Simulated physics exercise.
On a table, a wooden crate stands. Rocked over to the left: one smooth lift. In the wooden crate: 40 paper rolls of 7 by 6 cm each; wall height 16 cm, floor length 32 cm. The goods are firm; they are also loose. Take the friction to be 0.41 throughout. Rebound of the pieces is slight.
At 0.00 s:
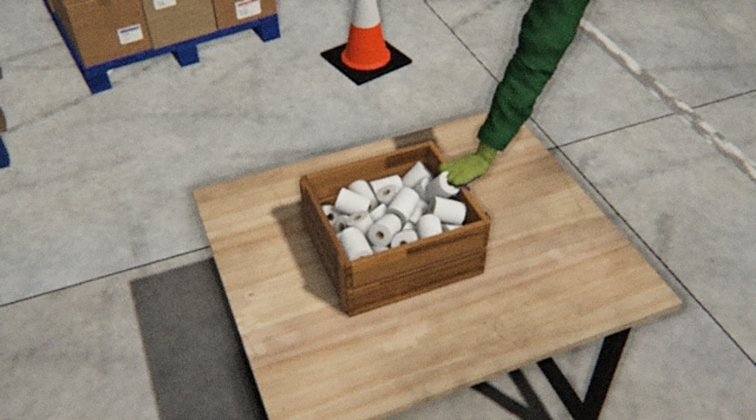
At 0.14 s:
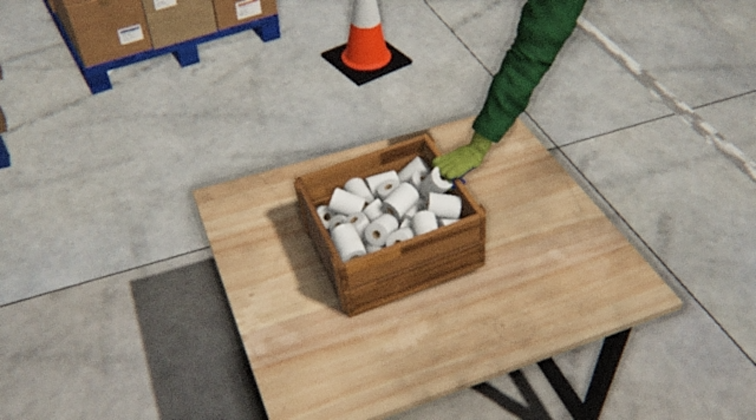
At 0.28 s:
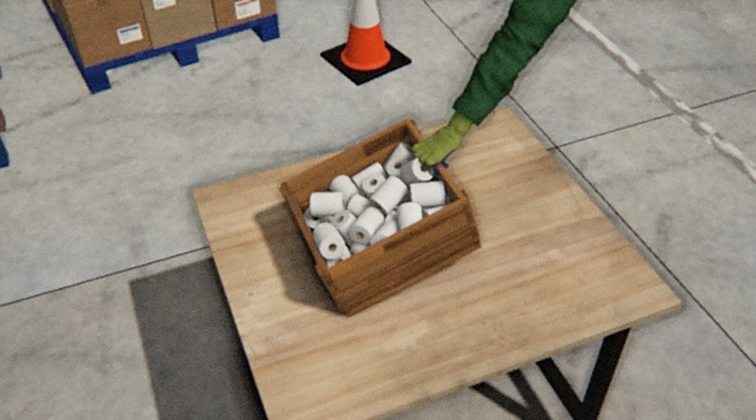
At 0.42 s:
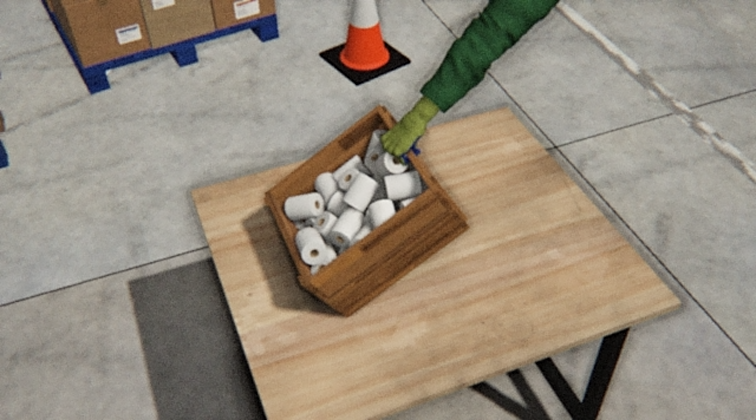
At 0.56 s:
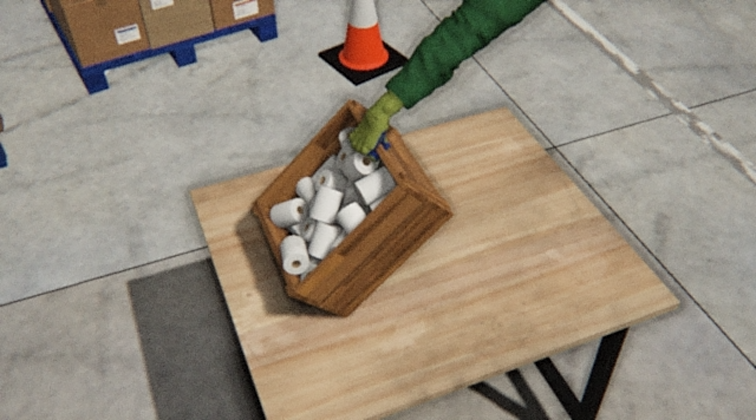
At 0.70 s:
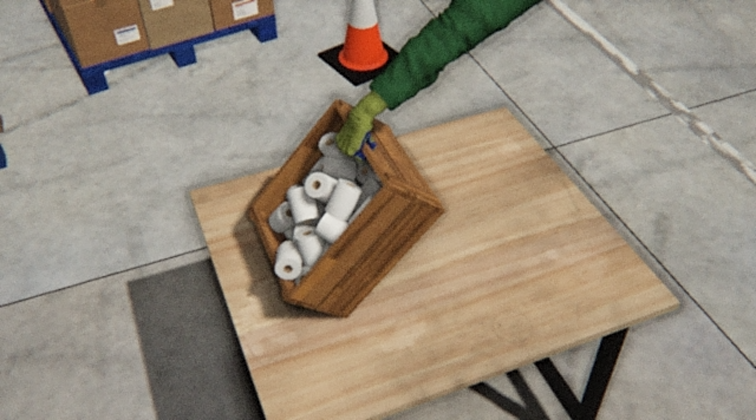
On a wooden table, a gloved hand tilts a crate of white rolls steeply left.
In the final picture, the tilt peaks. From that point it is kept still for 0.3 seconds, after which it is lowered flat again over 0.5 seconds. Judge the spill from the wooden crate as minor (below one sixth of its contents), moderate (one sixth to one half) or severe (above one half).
Minor.
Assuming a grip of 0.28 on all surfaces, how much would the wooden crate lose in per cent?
In that case the wooden crate sheds 0 per cent of its load.
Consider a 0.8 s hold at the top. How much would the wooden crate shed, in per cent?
Wooden crate: 10%.
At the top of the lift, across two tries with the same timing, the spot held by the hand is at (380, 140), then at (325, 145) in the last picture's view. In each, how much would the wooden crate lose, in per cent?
First try the wooden crate sheds 10 per cent of its load, second try 20 per cent.
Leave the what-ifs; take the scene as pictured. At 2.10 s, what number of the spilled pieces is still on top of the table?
I'd guess near 1.
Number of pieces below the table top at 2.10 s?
I'd put the number around 2.
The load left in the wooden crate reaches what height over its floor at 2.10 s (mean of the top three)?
It stands close to 17 cm high.
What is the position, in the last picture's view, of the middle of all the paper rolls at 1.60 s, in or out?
In the last view, the centre sits near (376, 227).
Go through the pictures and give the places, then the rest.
In the first picture (each is followed by its nearest rim corner in this view), wooden crate, (351, 263); 0° from level; none out.
The second picture shows wooden crate, (344, 265); 5° from level.
The third picture shows wooden crate, (328, 271); 17° from level.
The fourth picture shows wooden crate, (309, 281); 30° from level.
The fifth picture shows wooden crate, (295, 291); 42° from level.
The sixth picture shows wooden crate, (290, 296); 47° from level; none out.
After 0.92 s, tilt 47°; wooden crate 38 in, 2 out.
After 1.21 s, tilt 29°; wooden crate 38 in, 2 out.
After 1.60 s, tilt 0°; wooden crate 38 in, 2 out.
Outcome (at 2.10 s), wooden crate 37 in, 3 out. Asked share, 3 of 40, 8 per cent.
